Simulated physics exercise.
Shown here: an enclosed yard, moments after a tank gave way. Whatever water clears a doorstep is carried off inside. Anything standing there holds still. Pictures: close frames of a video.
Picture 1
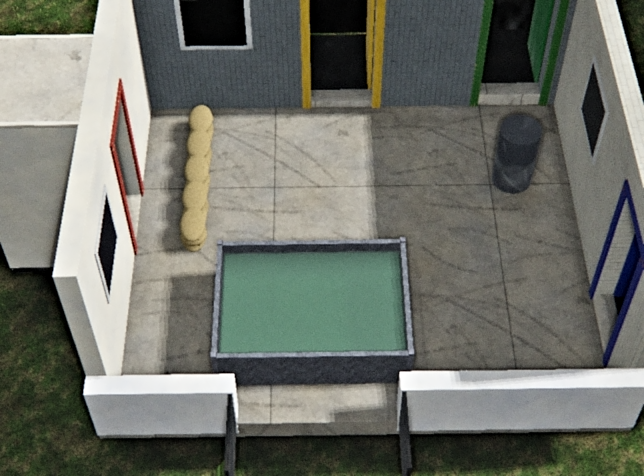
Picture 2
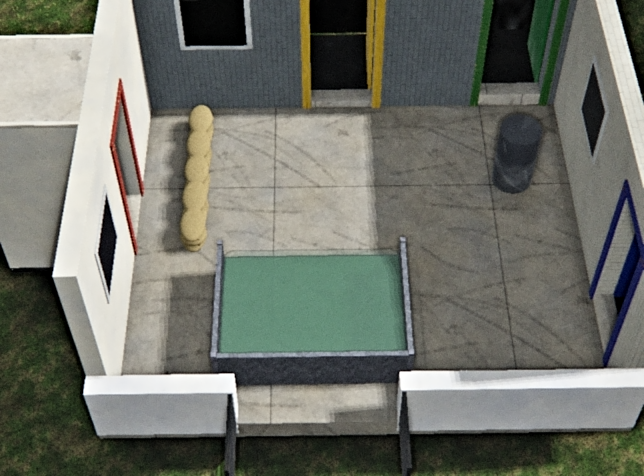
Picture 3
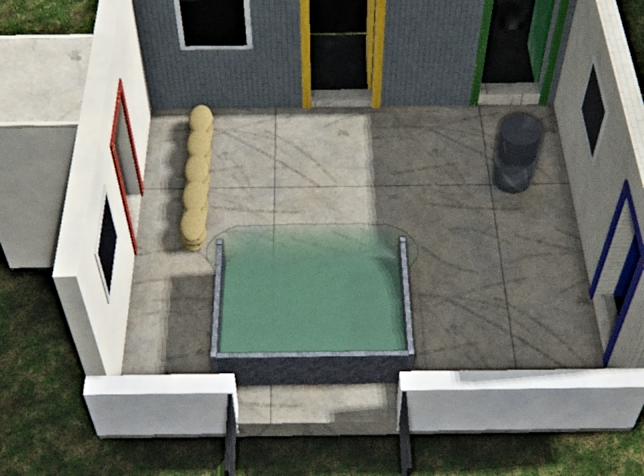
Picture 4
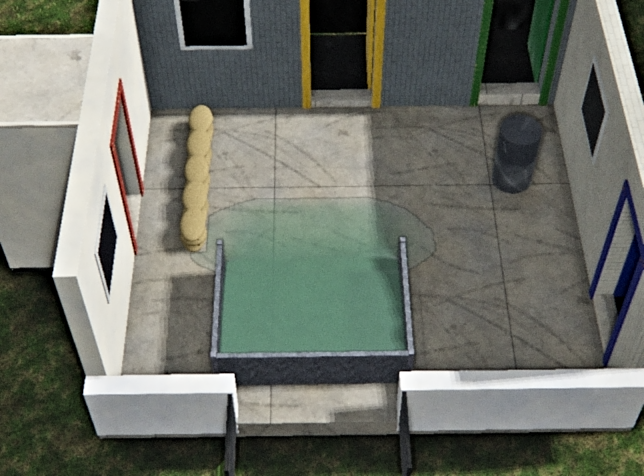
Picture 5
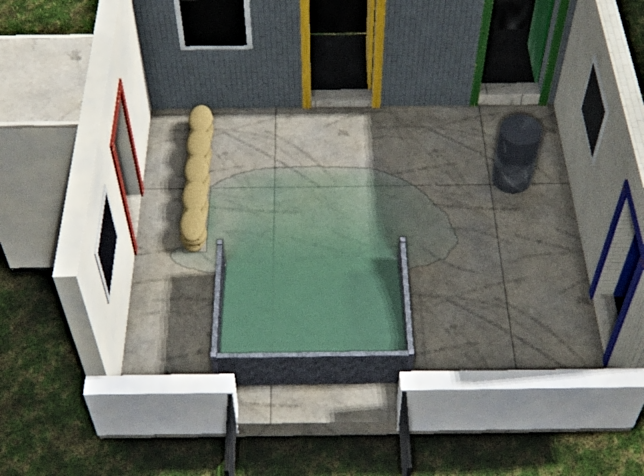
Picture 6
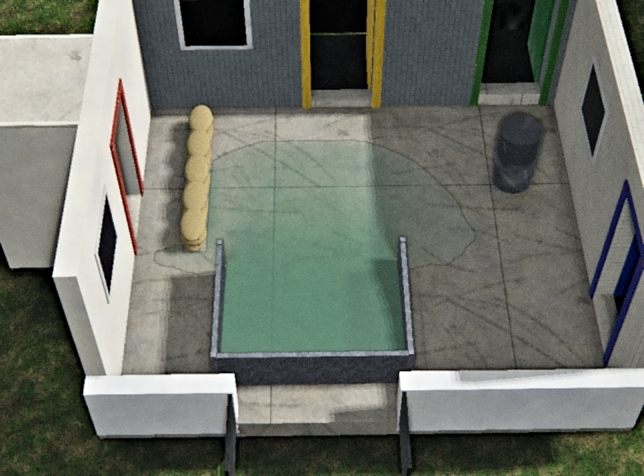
Green water pouring from the far side of a walled tank and spreading across the concrete floor of an enclosed yard.
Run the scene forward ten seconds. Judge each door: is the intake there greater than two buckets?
My prediction: Blue door: Inside the limit; red door: Inside the limit; yellow door: Past the limit; green door: Inside the limit.
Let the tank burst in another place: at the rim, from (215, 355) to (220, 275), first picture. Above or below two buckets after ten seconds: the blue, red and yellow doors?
Going door by door: The blue door stays safe, the red door gets too much, and the yellow door stays safe.
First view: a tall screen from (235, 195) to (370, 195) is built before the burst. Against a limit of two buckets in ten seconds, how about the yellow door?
Note - yellow door does not reach it.
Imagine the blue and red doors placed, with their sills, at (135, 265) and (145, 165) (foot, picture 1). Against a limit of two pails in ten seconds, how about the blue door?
Result - blue: Remains below the limit.
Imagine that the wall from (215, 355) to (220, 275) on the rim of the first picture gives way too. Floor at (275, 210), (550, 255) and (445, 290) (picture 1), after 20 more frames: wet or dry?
In turn: Inundated, then untouched, then untouched.
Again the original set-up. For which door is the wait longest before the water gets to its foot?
The blue one.
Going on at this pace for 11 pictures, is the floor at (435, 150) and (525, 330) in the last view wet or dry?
First spot soaked, second spot spared.
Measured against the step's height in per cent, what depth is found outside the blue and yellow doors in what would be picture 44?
About 40 %, then 60 %.
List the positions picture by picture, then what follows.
The water tank at (312, 300) is whole and still, in the first frame.
Water pours out on the water tank's far side and has run to a hidden place, in the second frame.
Water pours out on the water tank's far side and has run to (406, 241), in the third frame.
The front is at (424, 234), out from the gap on the water tank's far side, in the fourth frame.
Water pours out on the water tank's far side and has run to (212, 192), in the fifth frame.
The front is at (361, 146), out from the gap on the water tank's far side, in the sixth frame.
A moment on, water covers 40 % of the floor; the blue door not reached, the red door not reached, the yellow door over two buckets in, the green door not reached.
Next, water covers 45 % of the floor; the blue door not reached, the red door wet at the sill, nothing in, the yellow door far over two buckets in, the green door wet at the sill, nothing in.
Then, water covers 55 % of the floor; the blue door not reached, the red door wet at the sill, nothing in, the yellow door far over two buckets in, the green door wet at the sill, nothing in.
Later, water covers 90 % of the floor; the blue door wet at the sill, nothing in, the red door wet at the sill, nothing in, the yellow door far over two buckets in, the green door wet at the sill, nothing in.
In the end, water covers 90 % of the floor; the blue door wet at the sill, nothing in, the red door wet at the sill, nothing in, the yellow door far over two buckets in, the green door wet at the sill, nothing in.
